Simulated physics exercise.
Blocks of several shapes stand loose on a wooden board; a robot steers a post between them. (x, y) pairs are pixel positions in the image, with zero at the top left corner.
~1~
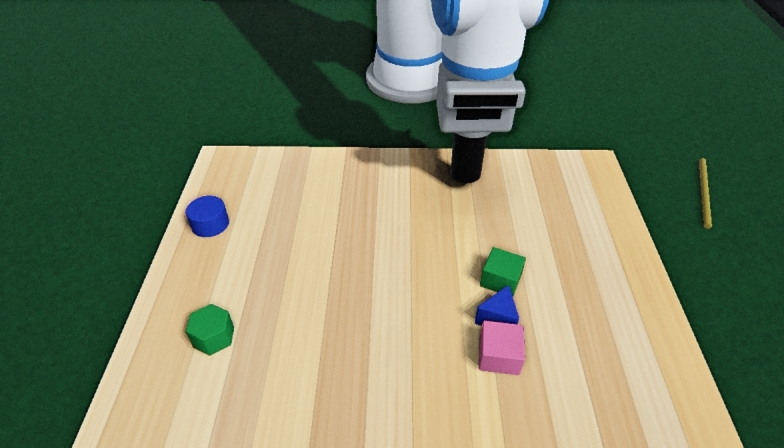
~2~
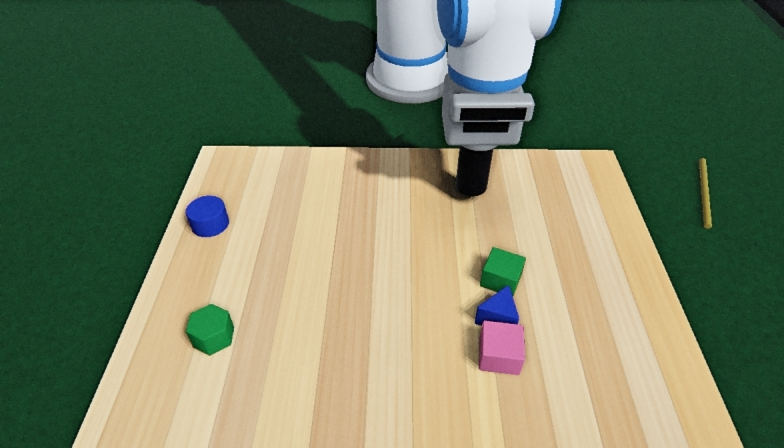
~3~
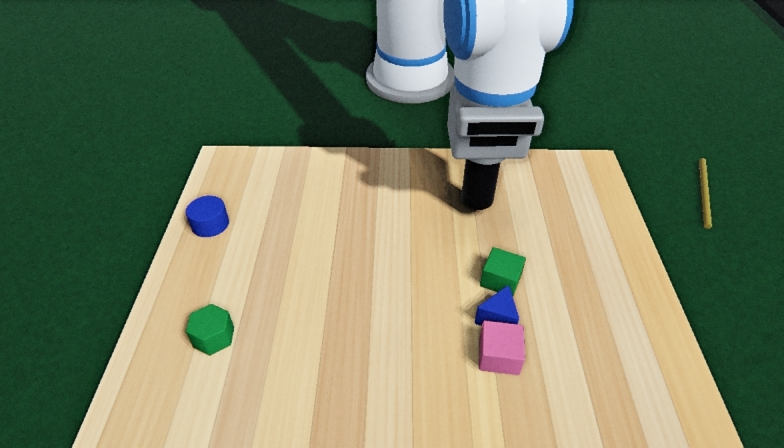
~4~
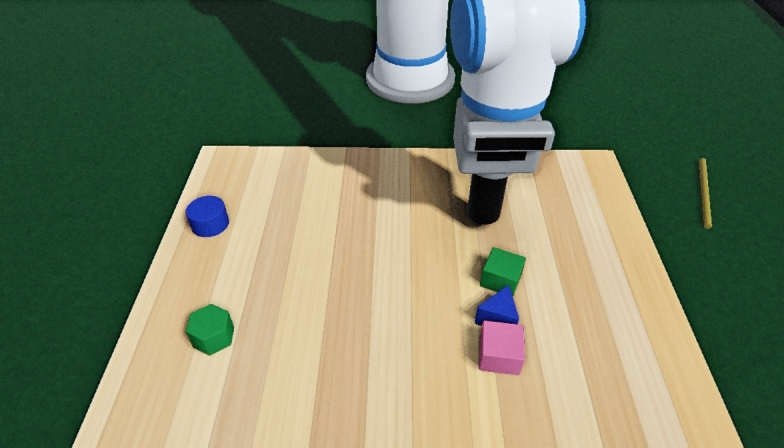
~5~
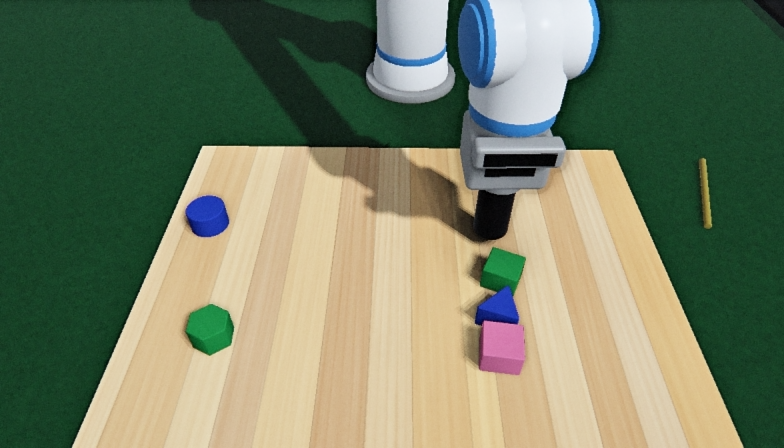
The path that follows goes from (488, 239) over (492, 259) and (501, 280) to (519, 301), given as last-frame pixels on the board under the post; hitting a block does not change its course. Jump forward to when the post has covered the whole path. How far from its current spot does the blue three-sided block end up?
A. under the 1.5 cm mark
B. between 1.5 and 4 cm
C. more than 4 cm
Answer: C.
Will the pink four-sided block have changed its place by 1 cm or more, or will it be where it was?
My prediction: It moves.
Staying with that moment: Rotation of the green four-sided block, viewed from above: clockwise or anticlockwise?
Viewed from above, counterclockwise.
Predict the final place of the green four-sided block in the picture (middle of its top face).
Answer: (547, 313).
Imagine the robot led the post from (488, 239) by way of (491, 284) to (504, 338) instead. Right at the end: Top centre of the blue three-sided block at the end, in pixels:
I expect it at (548, 342).
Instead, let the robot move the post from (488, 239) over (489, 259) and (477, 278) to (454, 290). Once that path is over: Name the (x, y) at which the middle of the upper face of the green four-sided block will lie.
Just about (509, 283).
What follows on the original path. Halfway along, post at (498, 260); blue three-sided block at (510, 309), turned 25° clockwise; pink four-sided block at (503, 343); green four-sided block at (519, 281), turned 30° anticlockwise.
At the end, post at (522, 290); blue three-sided block at (539, 344), turned 40° clockwise; pink four-sided block at (505, 354), turned 50° clockwise; green four-sided block at (547, 313), turned 40° anticlockwise.
